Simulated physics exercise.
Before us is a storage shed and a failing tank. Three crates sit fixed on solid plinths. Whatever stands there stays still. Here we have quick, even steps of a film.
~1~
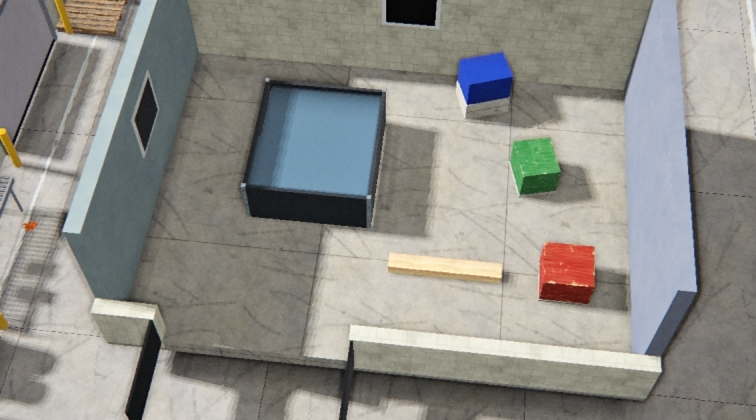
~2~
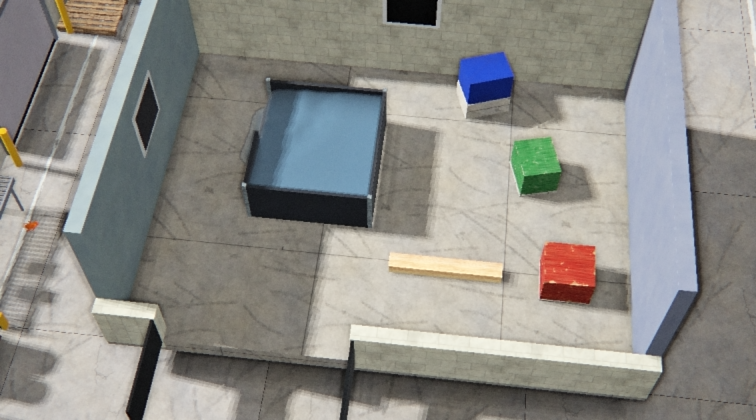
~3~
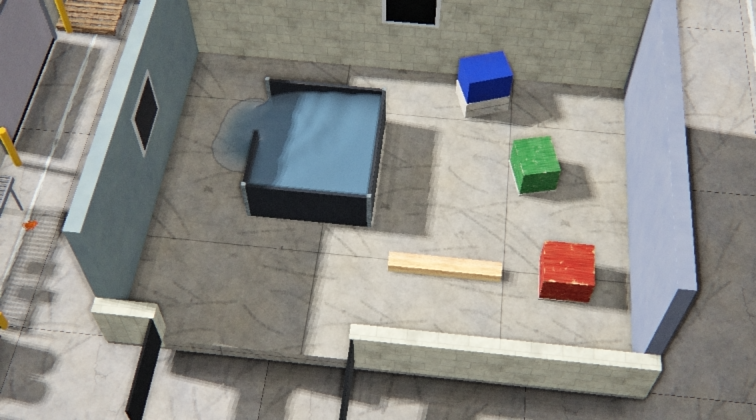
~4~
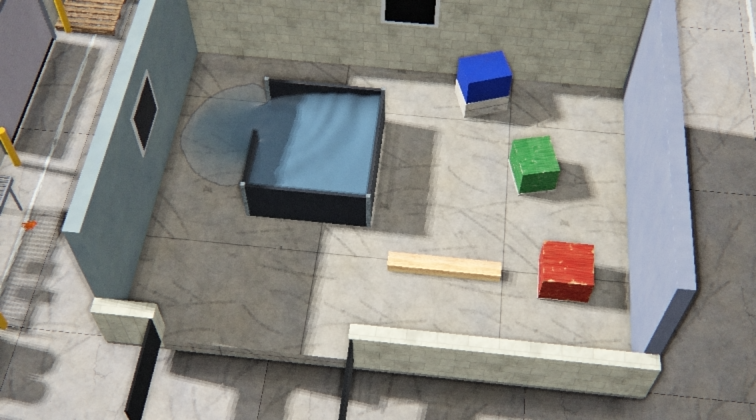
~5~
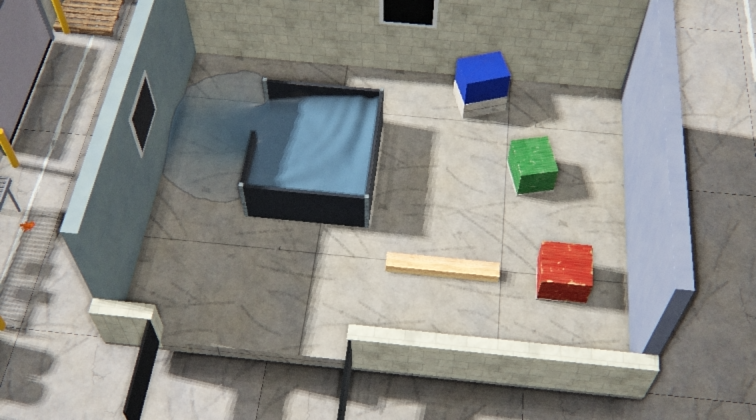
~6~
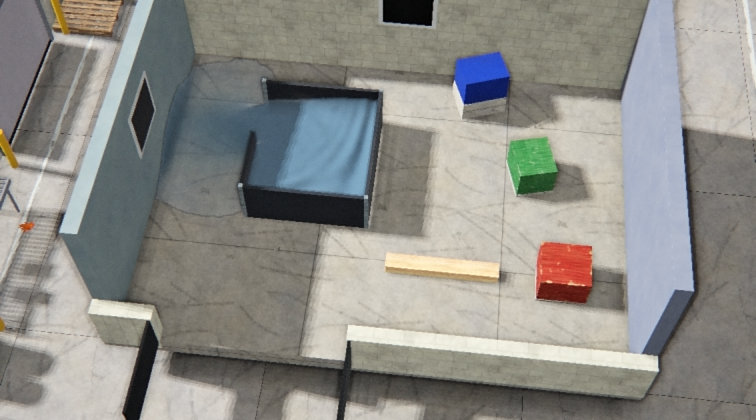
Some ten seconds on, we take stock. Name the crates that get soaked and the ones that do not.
The blue crate does not get soaked; the green crate gets soaked; the red crate gets soaked.
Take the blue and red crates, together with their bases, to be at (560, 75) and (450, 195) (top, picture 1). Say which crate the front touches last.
Answer: The red-painted one.
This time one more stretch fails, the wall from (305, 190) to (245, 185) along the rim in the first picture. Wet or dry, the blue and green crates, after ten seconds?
The blue one is untouched; the green one is untouched.
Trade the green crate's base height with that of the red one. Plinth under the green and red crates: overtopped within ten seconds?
Well, the green crate gets reached and the red crate gets reached.
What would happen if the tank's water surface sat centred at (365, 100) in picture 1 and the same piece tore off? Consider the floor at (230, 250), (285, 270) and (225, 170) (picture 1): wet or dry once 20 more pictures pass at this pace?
As listed: Flooded, under water, wet.
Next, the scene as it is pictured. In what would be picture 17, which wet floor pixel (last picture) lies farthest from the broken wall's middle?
My estimate: Roughly (120, 323).
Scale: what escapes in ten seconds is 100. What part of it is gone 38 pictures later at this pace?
Somewhere around 60 per cent, I'd say.
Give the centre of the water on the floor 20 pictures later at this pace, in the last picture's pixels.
I'd say near (278, 150).
A moment on, water covers 15 % of the floor; the blue crate not reached, the green crate not reached, the red crate not reached.
Next, water covers 30 % of the floor; the blue crate not reached, the green crate not reached, the red crate not reached.
Then, water covers 50 % of the floor; the blue crate water round its plinth, the green crate water round its plinth, the red crate not reached.
Later, water covers 75 % of the floor; the blue crate water round its plinth, the green crate water round its plinth, the red crate water round its plinth.
In the end, water covers 100 % of the floor; the blue crate stayed above the water, the green crate was topped, the red crate was topped.
